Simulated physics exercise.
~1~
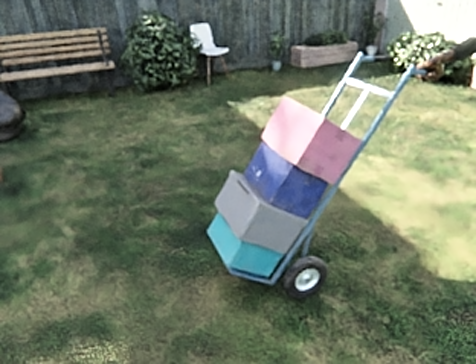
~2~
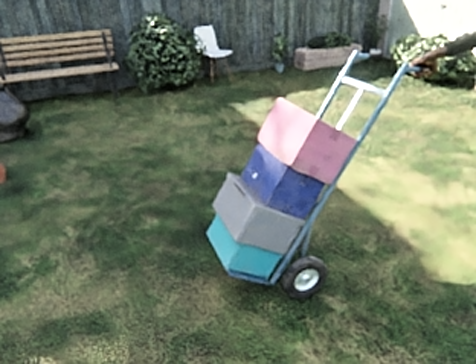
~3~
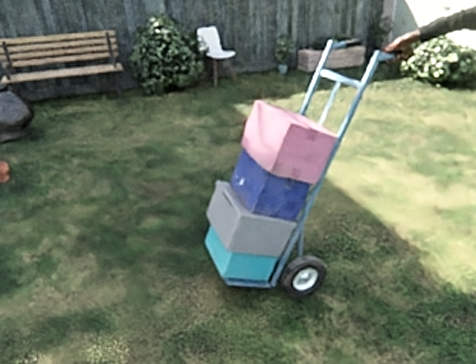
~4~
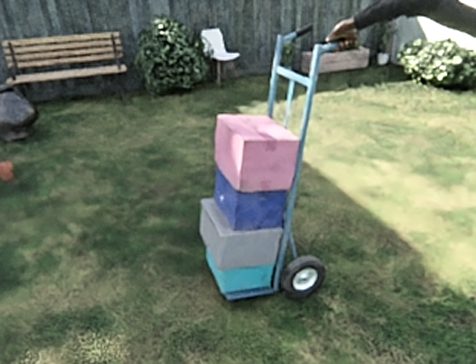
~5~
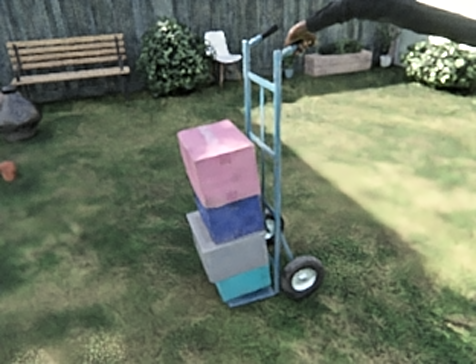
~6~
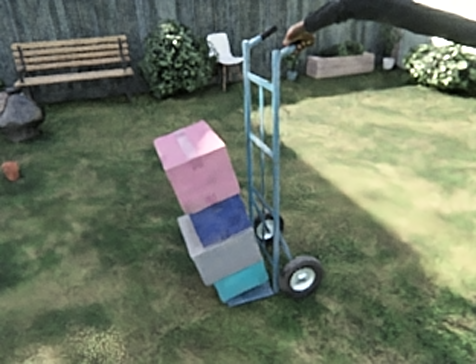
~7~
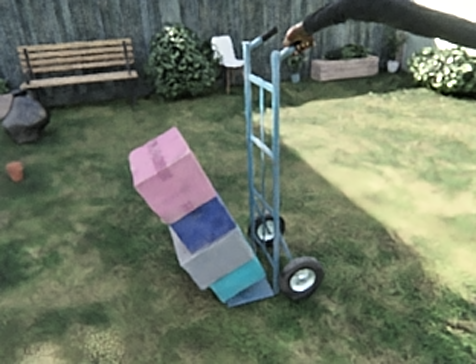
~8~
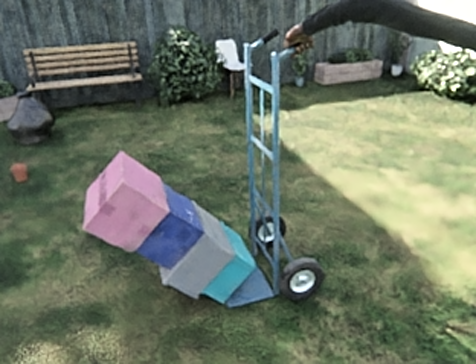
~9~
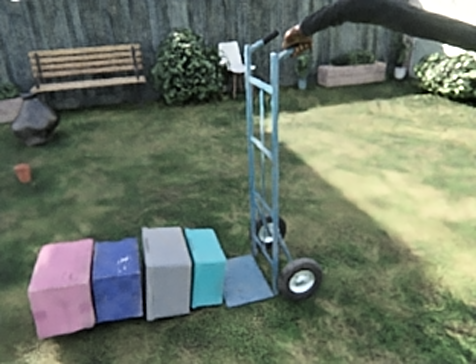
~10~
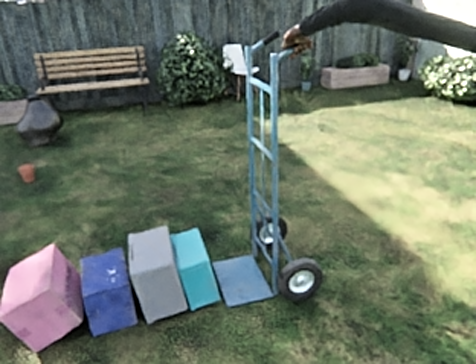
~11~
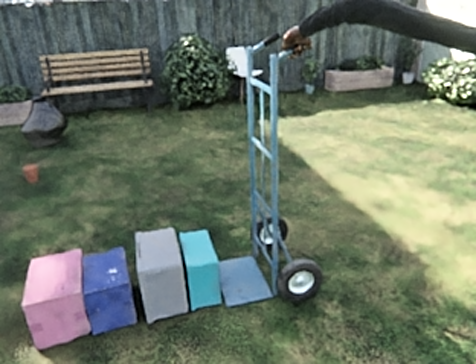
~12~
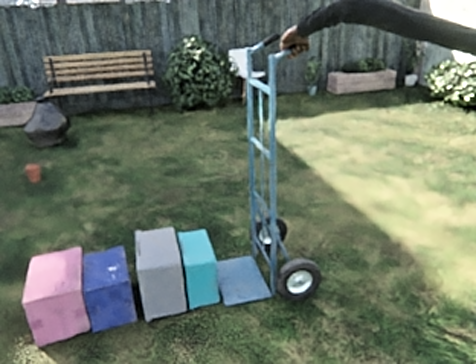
In a fenced yard, an arm tips a hand truck upright and four stacked boxes topple left.
